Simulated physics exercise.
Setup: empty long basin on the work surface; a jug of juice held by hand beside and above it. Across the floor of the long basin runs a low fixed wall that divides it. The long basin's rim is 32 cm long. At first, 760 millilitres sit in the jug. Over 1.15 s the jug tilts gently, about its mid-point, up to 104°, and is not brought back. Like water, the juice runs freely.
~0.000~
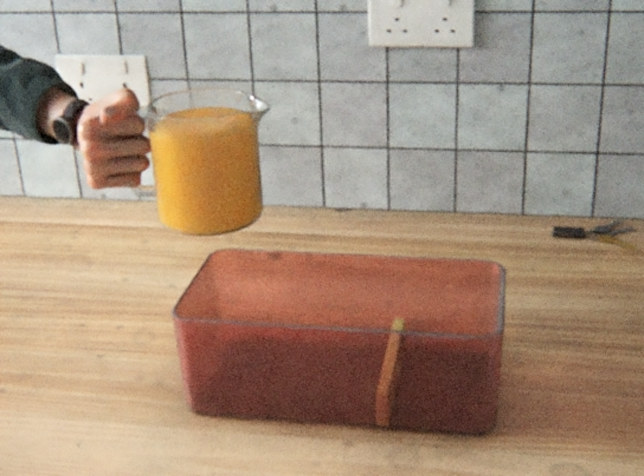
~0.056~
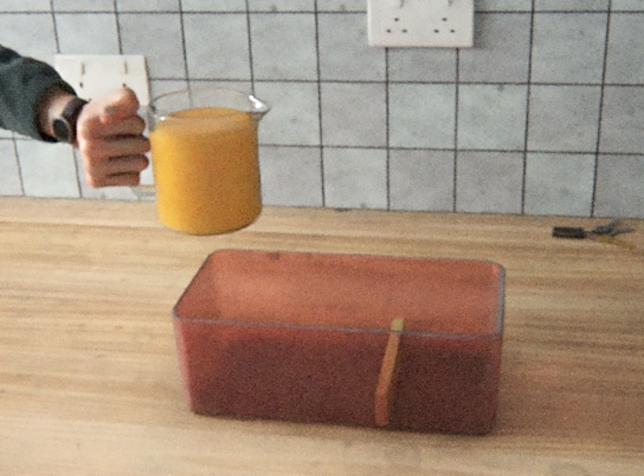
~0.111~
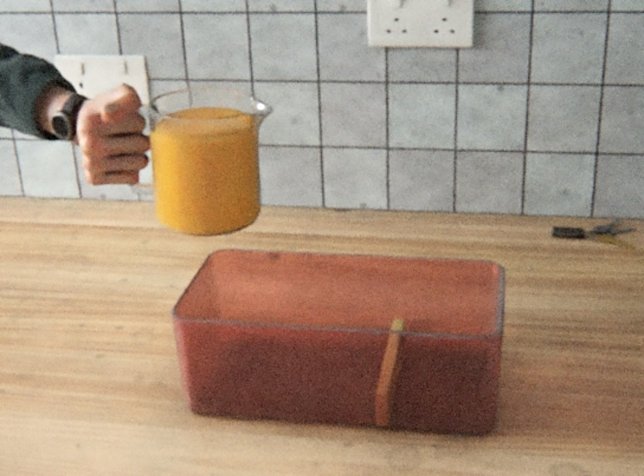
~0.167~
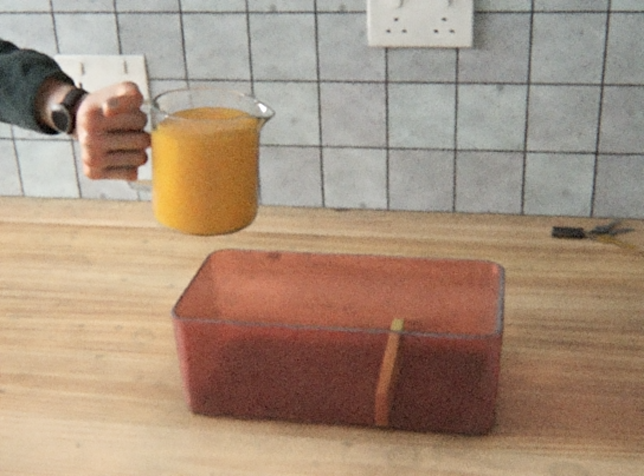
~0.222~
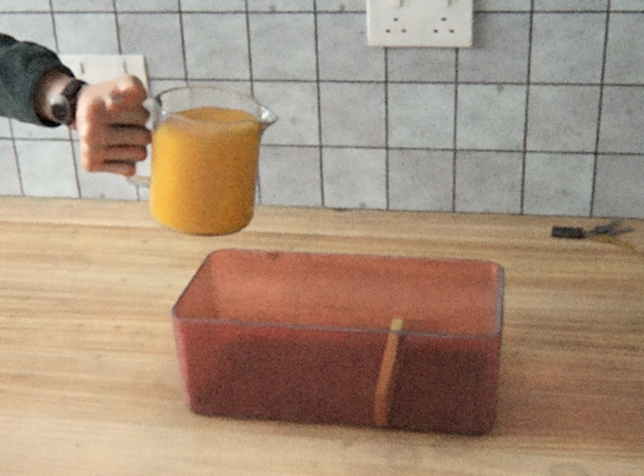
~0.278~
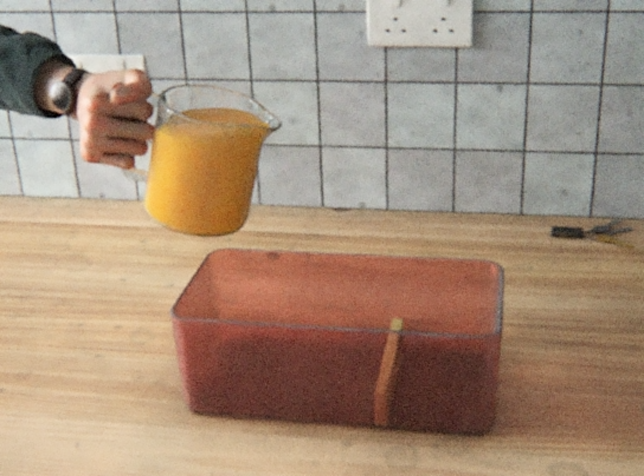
A hand holds a jug of orange juice above a reddish basin, tilting it slightly right.
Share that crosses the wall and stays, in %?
5 %.
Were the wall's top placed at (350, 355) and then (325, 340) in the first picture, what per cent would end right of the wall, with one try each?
60 in a hundred, followed by 80 in a hundred.
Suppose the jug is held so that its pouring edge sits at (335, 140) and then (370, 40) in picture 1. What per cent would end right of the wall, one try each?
Around 65 per cent first, around 55 per cent next.
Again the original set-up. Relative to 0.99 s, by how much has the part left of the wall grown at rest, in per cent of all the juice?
Near 38 percent, more or less.
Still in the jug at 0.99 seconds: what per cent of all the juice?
Near 28 percent, more or less.
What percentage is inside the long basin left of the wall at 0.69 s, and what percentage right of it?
About 6 % left, 0 % right.
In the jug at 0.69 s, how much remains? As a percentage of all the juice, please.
Roughly 78 %.
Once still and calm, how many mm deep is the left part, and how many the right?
Some 24 mm on the left and 2 mm on the right.
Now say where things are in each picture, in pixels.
In the first picture, tilt 0°; pouring edge (270, 107); surface from (157, 119) to (255, 121); the long basin's rim runs from (193, 282) to (503, 299); the wall's top is at (392, 355).
In the second picture, tilt 1°; pouring edge (271, 107); surface from (156, 119) to (256, 121).
In the third picture, tilt 2°; pouring edge (272, 110); surface from (159, 118) to (257, 122).
In the fourth picture, tilt 5°; pouring edge (275, 114); surface from (159, 119) to (258, 123).
In the fifth picture, tilt 9°; pouring edge (278, 119); surface from (161, 121) to (263, 123).
In the sixth picture, tilt 14°; pouring edge (282, 125); surface from (162, 128) to (269, 125).
Then, 0.69 s in, the tilt is 68° and 78 per cent is still to pour, 6 is left of the wall and 0 right of it.
Then, 0.99 s in, the tilt is 99° and 27 per cent is still to pour, 54 is left of the wall and 0 right of it.
Then, 1.31 s in, the tilt is 104° and 3 per cent is still to pour, 87 is left of the wall and 4 right of it.
Then, 1.65 s in, the tilt is 104° and 0 per cent is still to pour, 92 is left of the wall and 5 right of it.
Finally, 92 per cent lies left of the wall, 5 right of it and 3 outside.
